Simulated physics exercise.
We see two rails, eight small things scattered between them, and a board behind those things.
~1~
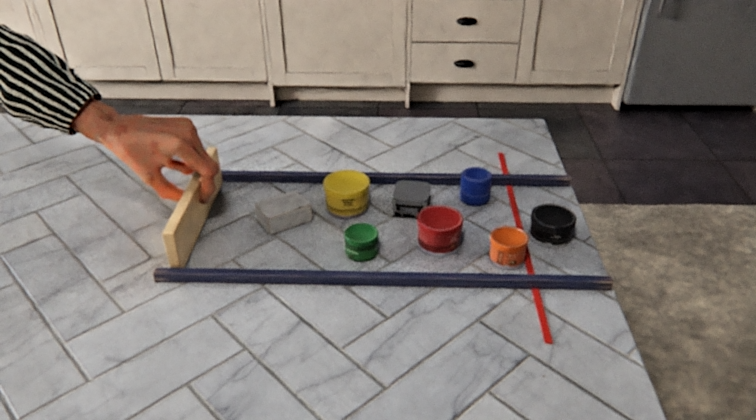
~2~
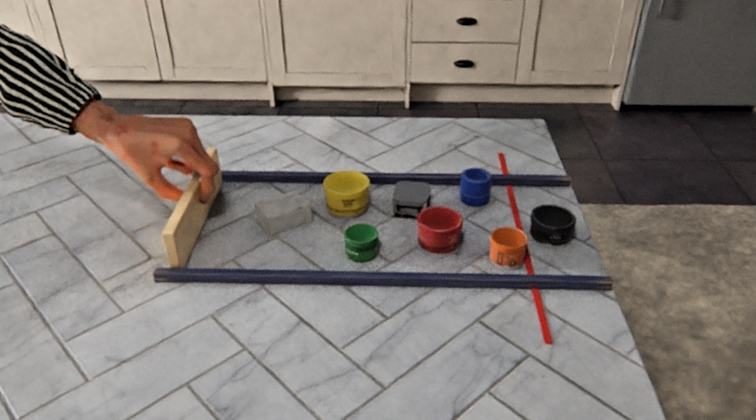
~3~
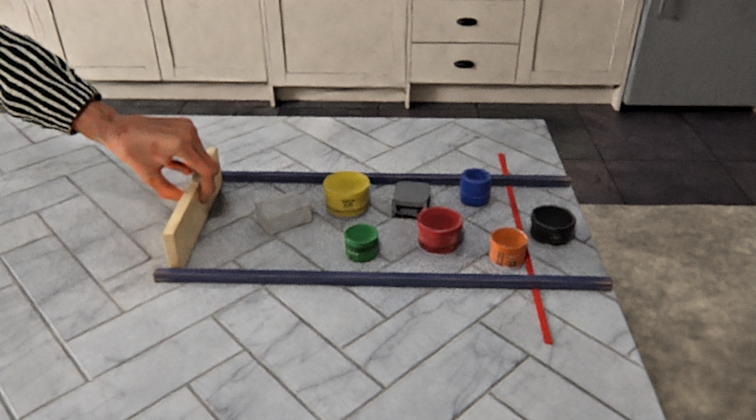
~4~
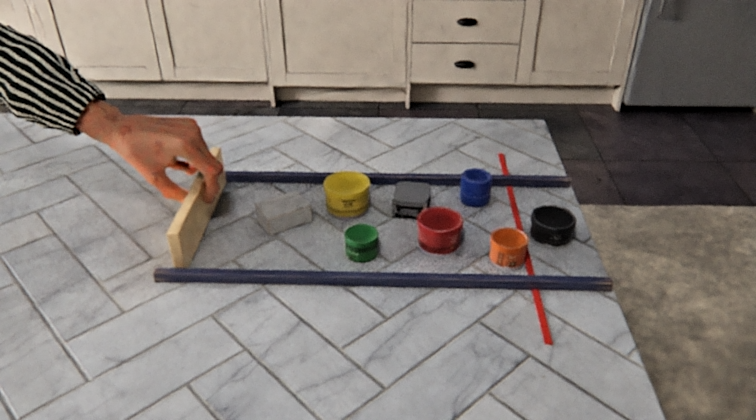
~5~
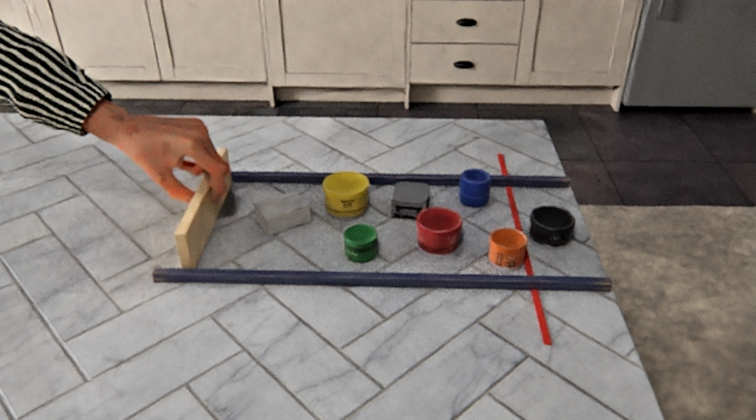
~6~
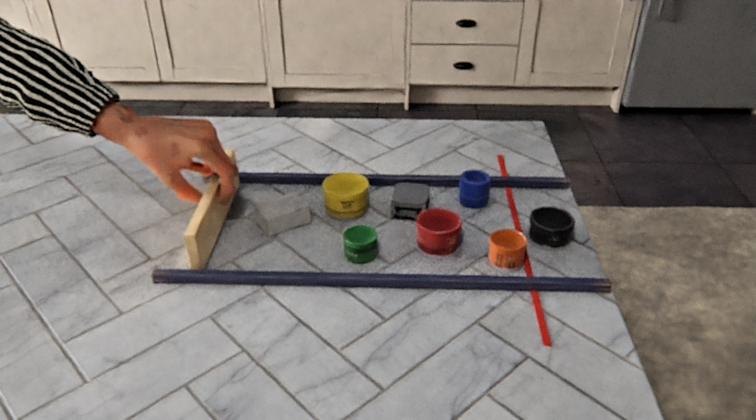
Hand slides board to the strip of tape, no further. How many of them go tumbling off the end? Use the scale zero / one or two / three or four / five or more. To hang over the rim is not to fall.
On that scale it is one or two.
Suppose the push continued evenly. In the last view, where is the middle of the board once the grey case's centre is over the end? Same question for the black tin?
The middle is at (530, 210) when it's the grey case, and at (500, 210) when it's the black tin.
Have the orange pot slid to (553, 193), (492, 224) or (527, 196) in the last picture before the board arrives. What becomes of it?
Results in turn - not saved; not saved; not saved.
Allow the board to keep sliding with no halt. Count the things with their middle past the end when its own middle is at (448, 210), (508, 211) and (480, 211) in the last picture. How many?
Taking the places in turn, the counts are 0, 1 and 0.
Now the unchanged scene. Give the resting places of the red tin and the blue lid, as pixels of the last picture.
The red tin at (579, 236), the blue lid at (568, 185).
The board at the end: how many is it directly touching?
3 in contact.
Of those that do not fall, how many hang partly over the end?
Count: 3.
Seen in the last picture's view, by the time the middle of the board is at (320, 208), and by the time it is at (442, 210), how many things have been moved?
First position 3; second position 7.
Soon after, none off yet; black tin at rest near (551, 228); orange pot at rest near (507, 250); blue lid at rest near (474, 189).
After that, none off yet; black tin at rest near (551, 228); orange pot moving near (517, 253); blue lid displaced a little near (486, 184).
In the end, the number that fall off is one or two; gone, black tin.
